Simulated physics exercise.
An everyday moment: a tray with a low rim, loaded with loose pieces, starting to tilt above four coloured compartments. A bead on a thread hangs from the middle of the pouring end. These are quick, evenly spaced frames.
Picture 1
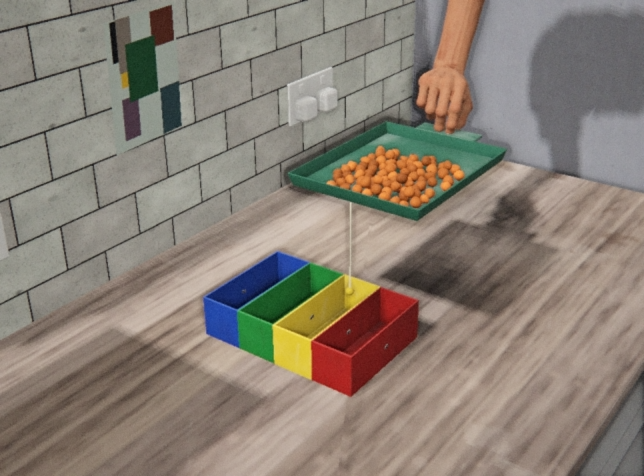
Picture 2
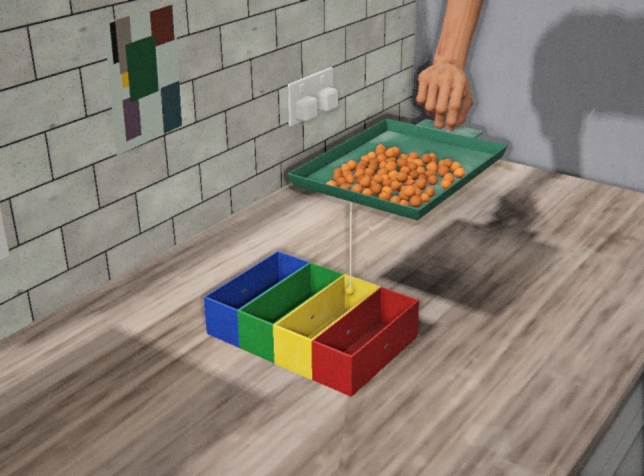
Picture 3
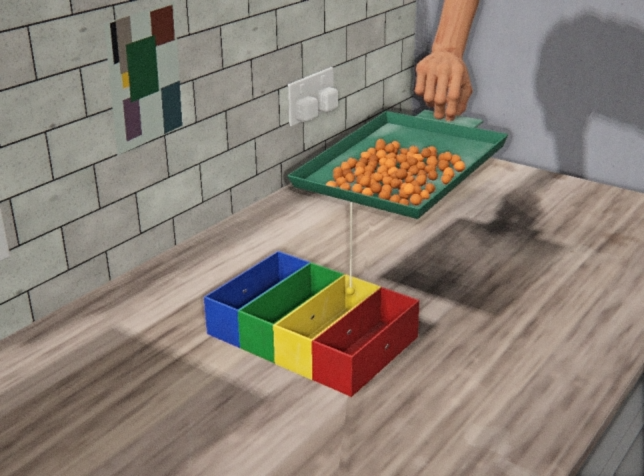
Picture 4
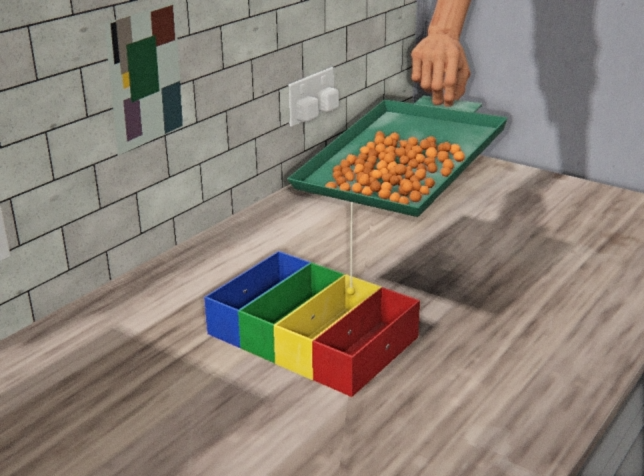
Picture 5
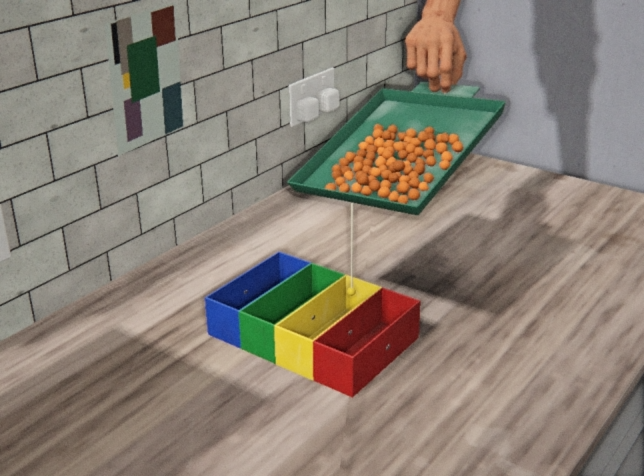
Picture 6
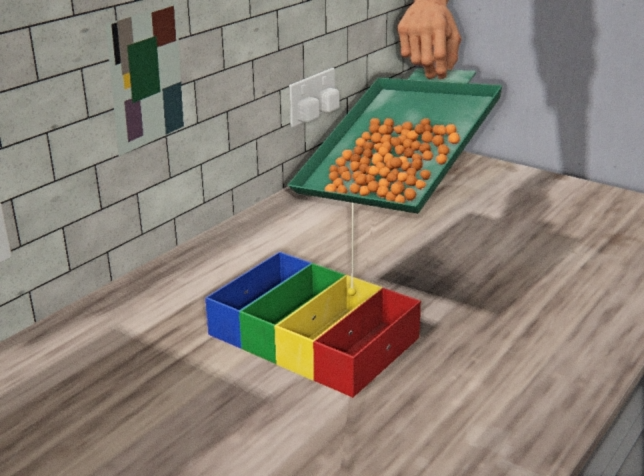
On a wooden countertop beside a brick wall, a hand gradually raised the back of a green tray of small orange pieces, tilting it toward the left corner above blue, green, yellow and red compartments.
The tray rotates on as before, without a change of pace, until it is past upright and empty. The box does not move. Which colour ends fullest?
Fullest: The green cell.
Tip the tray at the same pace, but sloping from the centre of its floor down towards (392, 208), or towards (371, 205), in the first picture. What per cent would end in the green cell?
First some 0, then 0 per cent.
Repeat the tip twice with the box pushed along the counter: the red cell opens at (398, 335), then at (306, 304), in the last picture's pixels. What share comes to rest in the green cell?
Near 30 % and 0 %.
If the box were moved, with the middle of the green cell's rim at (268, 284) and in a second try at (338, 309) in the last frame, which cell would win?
In turn: Yellow; that blue cell.
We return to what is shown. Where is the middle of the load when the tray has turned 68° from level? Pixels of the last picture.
Close to (350, 166).
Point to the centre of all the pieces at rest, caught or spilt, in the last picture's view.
Around (292, 334).
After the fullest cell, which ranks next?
The runner-up: The yellow one.
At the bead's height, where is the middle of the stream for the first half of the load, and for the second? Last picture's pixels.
Early half (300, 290), late half (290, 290).
Soon, tray tipped steeply; nearly all on the tray; a stray few falling or outside the box.
A while on, tray tipped past a quarter turn; about a third on the tray; a small part in the yellow cell; a small part in the green cell; a stray few in the blue cell; a stray few in the red cell; about half falling or outside the box.
Towards the end, tray tipped past a quarter turn; about half in the green cell; about a quarter in the yellow cell; about a quarter in the blue cell; a small part in the red cell; a stray few falling or outside the box.
Finally, tray tipped past a quarter turn; about half in the green cell; about a quarter in the yellow cell; about a quarter in the blue cell; a small part in the red cell; a stray few outside the box.
